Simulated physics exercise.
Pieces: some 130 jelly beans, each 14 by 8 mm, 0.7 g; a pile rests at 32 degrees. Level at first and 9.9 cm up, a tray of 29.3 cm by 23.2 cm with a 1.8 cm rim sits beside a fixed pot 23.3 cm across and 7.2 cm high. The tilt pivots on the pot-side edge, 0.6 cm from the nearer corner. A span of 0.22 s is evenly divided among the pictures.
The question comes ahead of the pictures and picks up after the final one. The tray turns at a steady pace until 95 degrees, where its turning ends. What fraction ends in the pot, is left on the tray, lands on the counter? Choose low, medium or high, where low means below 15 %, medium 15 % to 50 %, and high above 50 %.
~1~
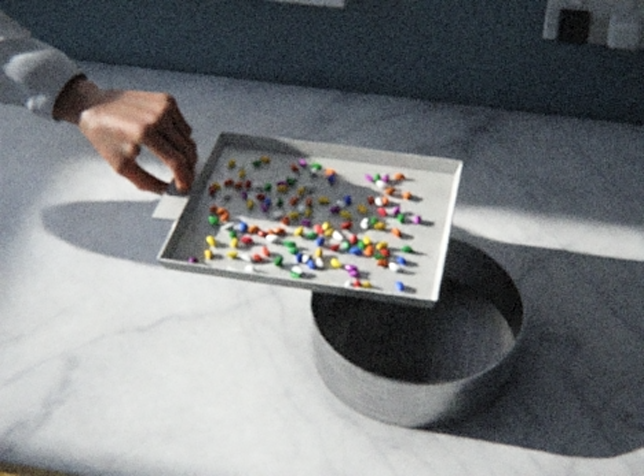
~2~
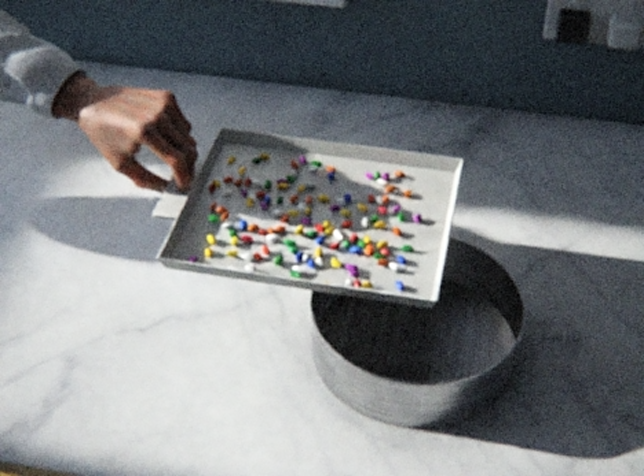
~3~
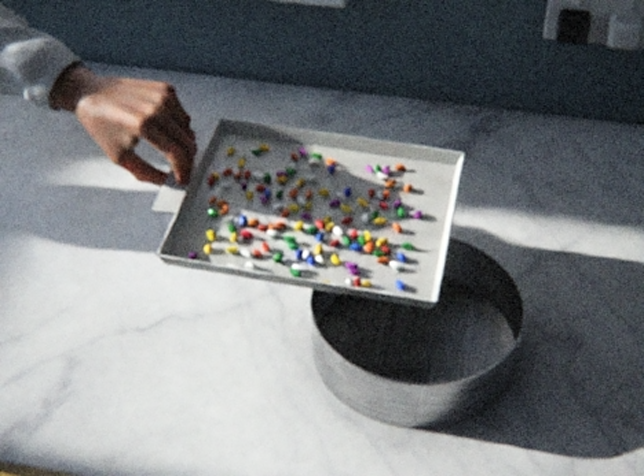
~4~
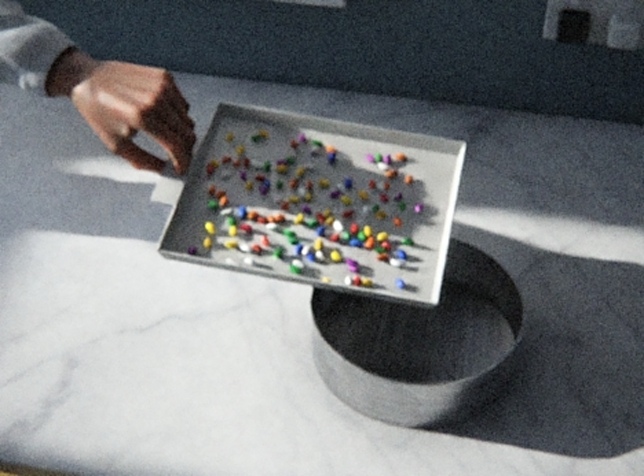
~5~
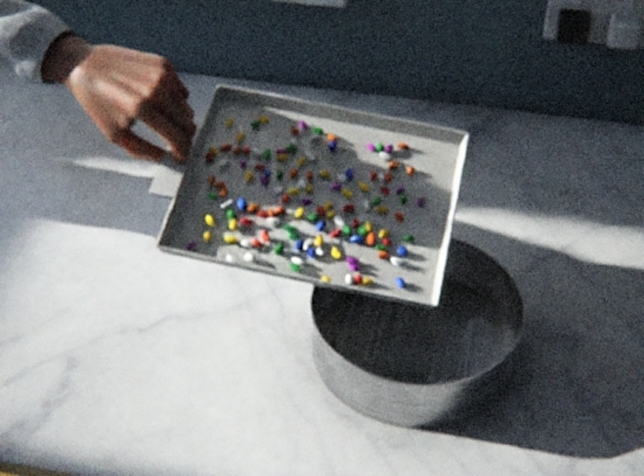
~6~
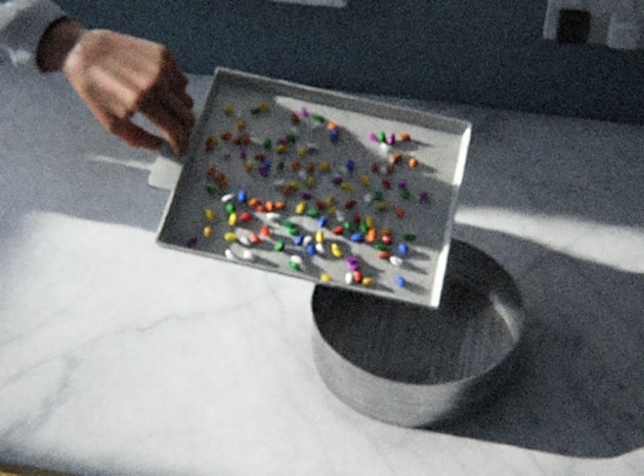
Shares - pot: High, tray: Low, counter: Medium.
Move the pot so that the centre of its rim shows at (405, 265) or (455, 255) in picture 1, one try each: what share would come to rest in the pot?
In order, about 0 and about 0 per cent.
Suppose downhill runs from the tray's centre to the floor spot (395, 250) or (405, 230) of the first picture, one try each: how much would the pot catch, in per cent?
Roughly 90 per cent on the first try and 50 per cent on the second.
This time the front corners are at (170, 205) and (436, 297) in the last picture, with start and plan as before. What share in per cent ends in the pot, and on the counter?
In the pot: 60 per cent; on the counter: 40 per cent.
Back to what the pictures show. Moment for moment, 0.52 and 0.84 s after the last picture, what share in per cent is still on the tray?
Estimates: 55; 0.
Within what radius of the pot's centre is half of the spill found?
Close to 20 cm, give or take.
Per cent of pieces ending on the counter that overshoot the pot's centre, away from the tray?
About 40 per cent.
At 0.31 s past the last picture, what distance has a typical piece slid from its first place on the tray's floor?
Displacement on the tray: About 8 cm.
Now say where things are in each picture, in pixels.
Tray tilt 0 degrees, front corners at (164, 256) and (432, 295); middle of the pieces at (306, 222); pot at (418, 302), in the first frame.
Tray tilt 1 degrees, front corners at (164, 255) and (432, 296); middle of the pieces at (306, 221), in the second frame.
Tray tilt 4 degrees, front corners at (164, 252) and (432, 296), lowest corner right front; middle of the pieces at (306, 216), in the third frame.
Tray tilt 9 degrees, front corners at (163, 247) and (433, 298), lowest corner right front; middle of the pieces at (306, 209), in the fourth frame.
Tray tilt 14 degrees, front corners at (162, 243) and (433, 299), lowest corner right front; middle of the pieces at (306, 201), in the fifth frame.
Tray tilt 19 degrees, front corners at (162, 239) and (433, 301), lowest corner right front; middle of the pieces at (306, 196); pot at (418, 302), in the sixth frame.
Then, 0.31 s after the last picture, tilt 57 degrees; the tray holds 100 %, the pot 0 %.
Then, 0.52 s after the last picture, tilt 82 degrees; the tray holds 55 %, the pot 25 %.
Then, 0.84 s after the last picture, tilt 95 degrees; the tray holds 0 %, the pot 70 %.
In the end, pot 70 %, tray 0 %, counter 30 %.
